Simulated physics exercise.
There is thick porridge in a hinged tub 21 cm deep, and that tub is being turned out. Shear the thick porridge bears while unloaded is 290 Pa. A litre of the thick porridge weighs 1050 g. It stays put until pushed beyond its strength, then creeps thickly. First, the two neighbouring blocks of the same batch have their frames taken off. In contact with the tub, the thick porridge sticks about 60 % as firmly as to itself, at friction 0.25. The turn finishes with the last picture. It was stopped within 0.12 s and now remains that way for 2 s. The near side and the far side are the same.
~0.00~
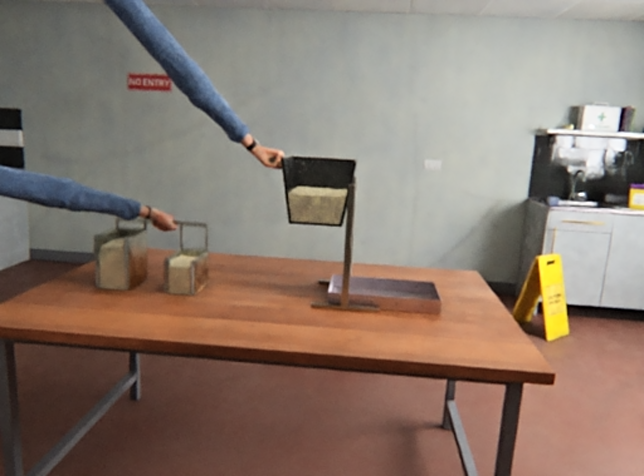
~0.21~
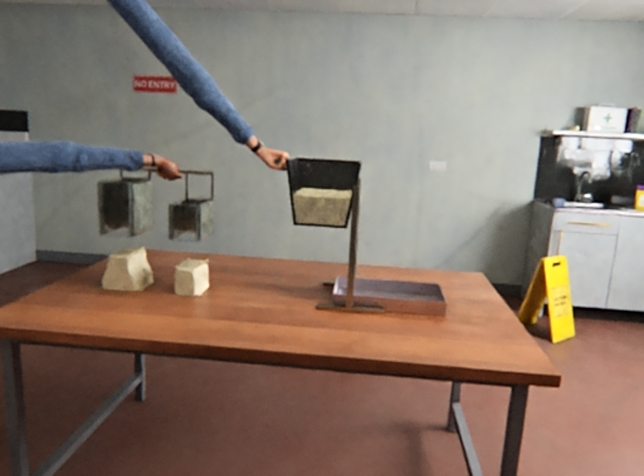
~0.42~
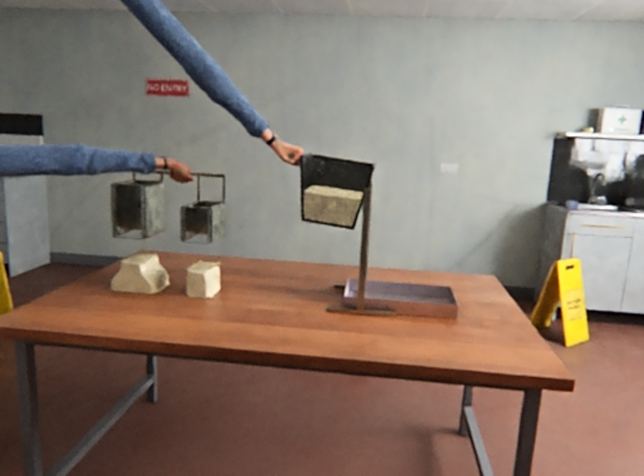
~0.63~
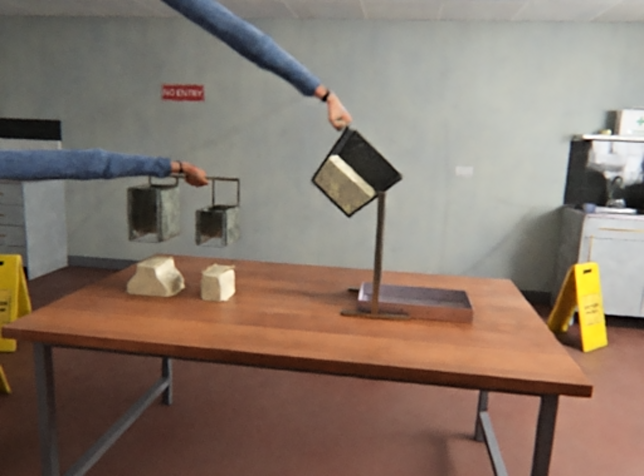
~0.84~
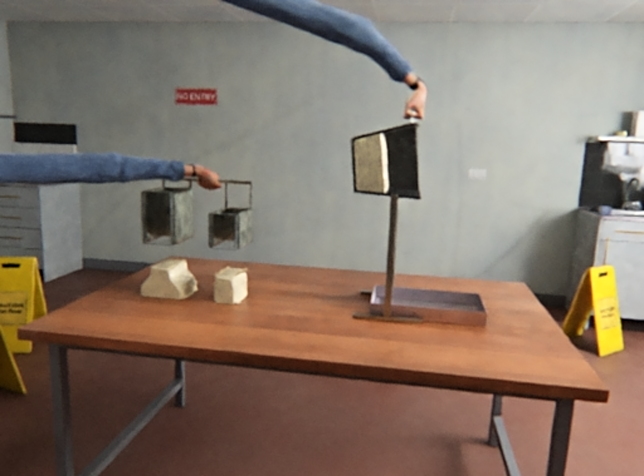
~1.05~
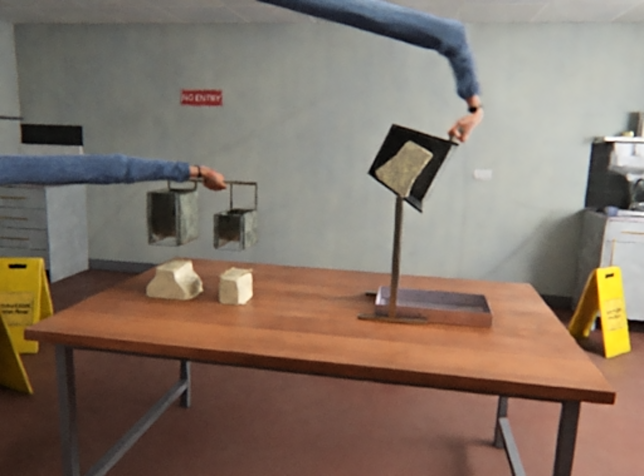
On a wooden table in a grey-walled room, one hand lifted two metal moulds off pale blocks, which sagged slightly, while another hand turned a dark tub of pale porridge over to the right.
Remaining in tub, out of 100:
0 out of 100.
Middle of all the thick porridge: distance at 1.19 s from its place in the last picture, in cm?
About 13 cm.
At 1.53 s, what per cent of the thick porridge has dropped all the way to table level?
About 100 per cent.
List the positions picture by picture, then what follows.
The first picture shows handle-side rim at (284, 159), tilt 0 degrees; crest of the thick porridge at (290, 193); block heights 17 cm, 11 cm (left to right).
The second picture shows handle-side rim at (289, 161), tilt 0 degrees; crest of the thick porridge at (295, 195); block heights 13 cm, 10 cm (left to right).
The third picture shows handle-side rim at (303, 156), tilt 6 degrees; crest of the thick porridge at (307, 192); block heights 12 cm, 10 cm (left to right).
The fourth picture shows handle-side rim at (350, 128), tilt 41 degrees; crest of the thick porridge at (331, 159); block heights 12 cm, 10 cm (left to right).
The fifth picture shows handle-side rim at (417, 125), tilt 84 degrees; crest of the thick porridge at (380, 135); block heights 12 cm, 10 cm (left to right).
The sixth picture shows handle-side rim at (457, 146), tilt 114 degrees; crest of the thick porridge at (411, 141); block heights 12 cm, 10 cm (left to right).
After 1.19 s, the tub is at 114 degrees and holds 51 %.
After 1.36 s, the tub is at 114 degrees and holds 0 %.
After 1.53 s, the tub is at 114 degrees and holds 0 %.
After 1.70 s, the tub is at 114 degrees and holds 0 %.
After 3.05 s, the tub is at 114 degrees and holds 0 %.
